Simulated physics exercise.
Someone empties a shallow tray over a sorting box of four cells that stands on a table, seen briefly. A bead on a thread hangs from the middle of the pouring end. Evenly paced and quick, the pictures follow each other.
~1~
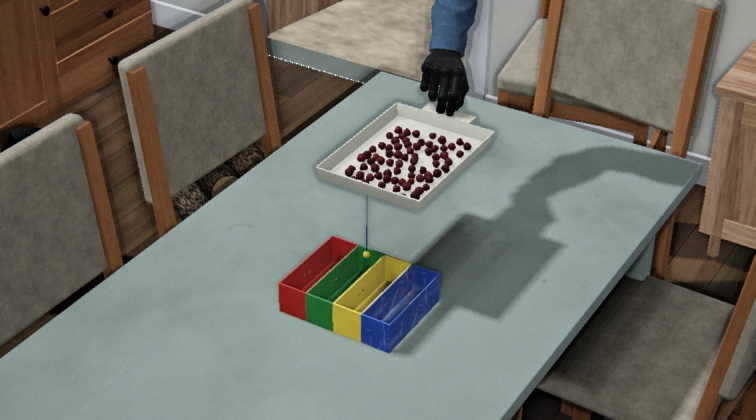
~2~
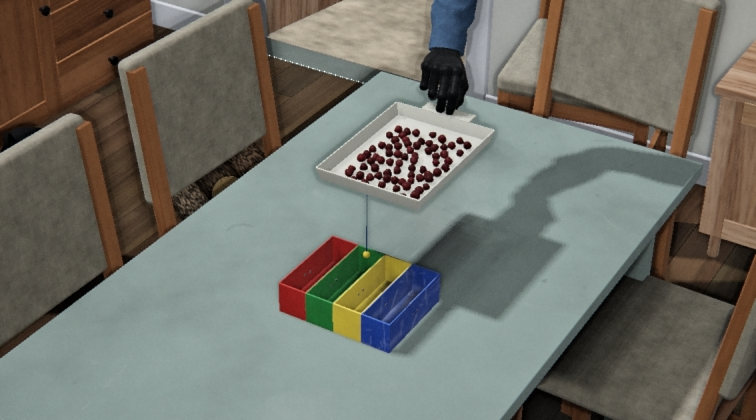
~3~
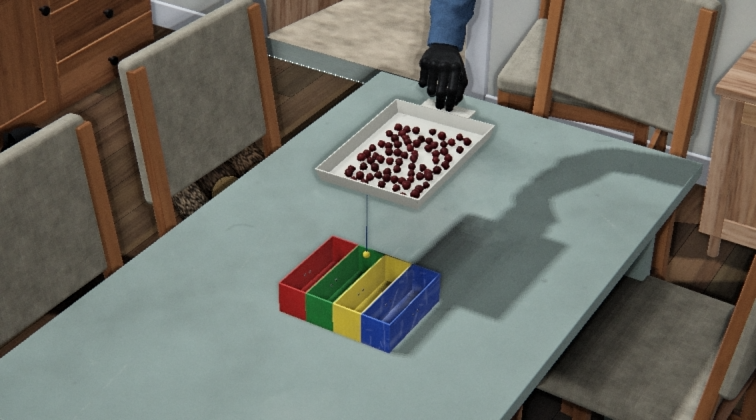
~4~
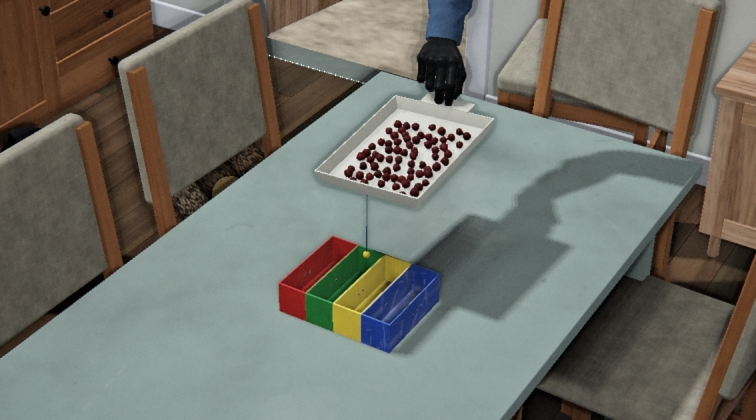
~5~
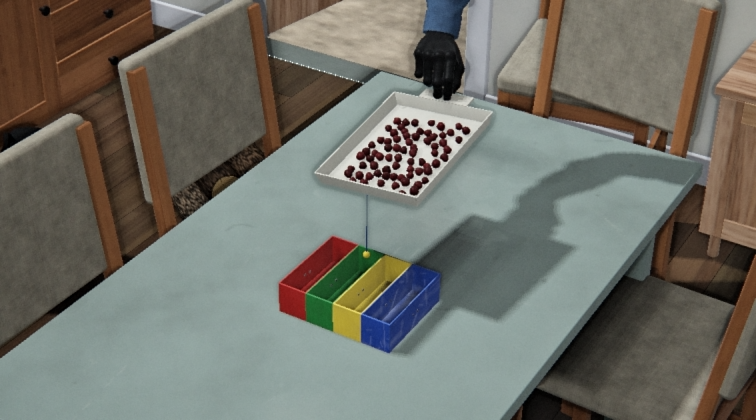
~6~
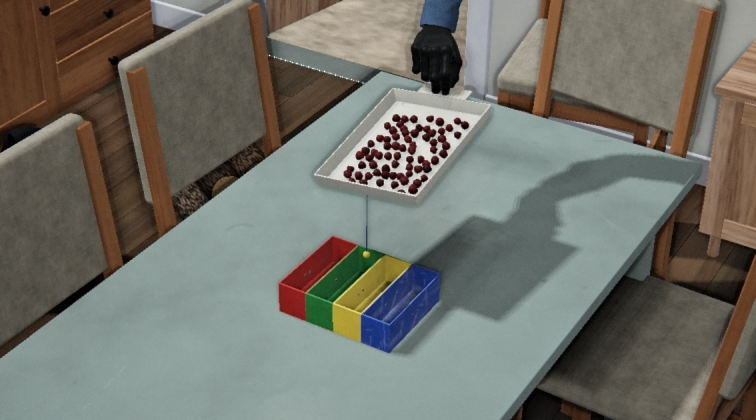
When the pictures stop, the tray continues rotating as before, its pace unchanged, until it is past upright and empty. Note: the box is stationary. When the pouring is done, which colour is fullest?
Fullest: The red cell.
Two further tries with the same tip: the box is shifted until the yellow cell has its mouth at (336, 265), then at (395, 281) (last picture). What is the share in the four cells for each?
Some 100 and then some 20 per cent.
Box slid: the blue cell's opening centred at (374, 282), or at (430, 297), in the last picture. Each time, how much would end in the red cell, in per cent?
You'd get 40 in a hundred first and 10 in a hundred after that.
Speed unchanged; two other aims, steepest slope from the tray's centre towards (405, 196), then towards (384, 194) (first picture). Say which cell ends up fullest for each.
The first time it's the blue one, the second time it's blue.
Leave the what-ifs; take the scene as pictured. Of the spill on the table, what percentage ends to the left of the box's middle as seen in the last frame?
Some 100 %.
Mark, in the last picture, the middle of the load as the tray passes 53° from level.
The middle of the load sits near (358, 158).
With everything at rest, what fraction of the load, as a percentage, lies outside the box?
Estimated share: About 40 %.
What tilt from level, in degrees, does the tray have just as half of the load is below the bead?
At roughly 105°.
Just after the last frame, tray tipped steeply; every one on the tray.
A moment on, tray tipped right over; every one on the tray.
Further on, tray tipped past a quarter turn; roughly two thirds in the red cell; just a few in the yellow cell; roughly a third falling or outside the box.
When it is over, tray tipped past a quarter turn; roughly two thirds in the red cell; just a few in the yellow cell; not one in the blue cell; not one in the green cell; roughly a third outside the box.
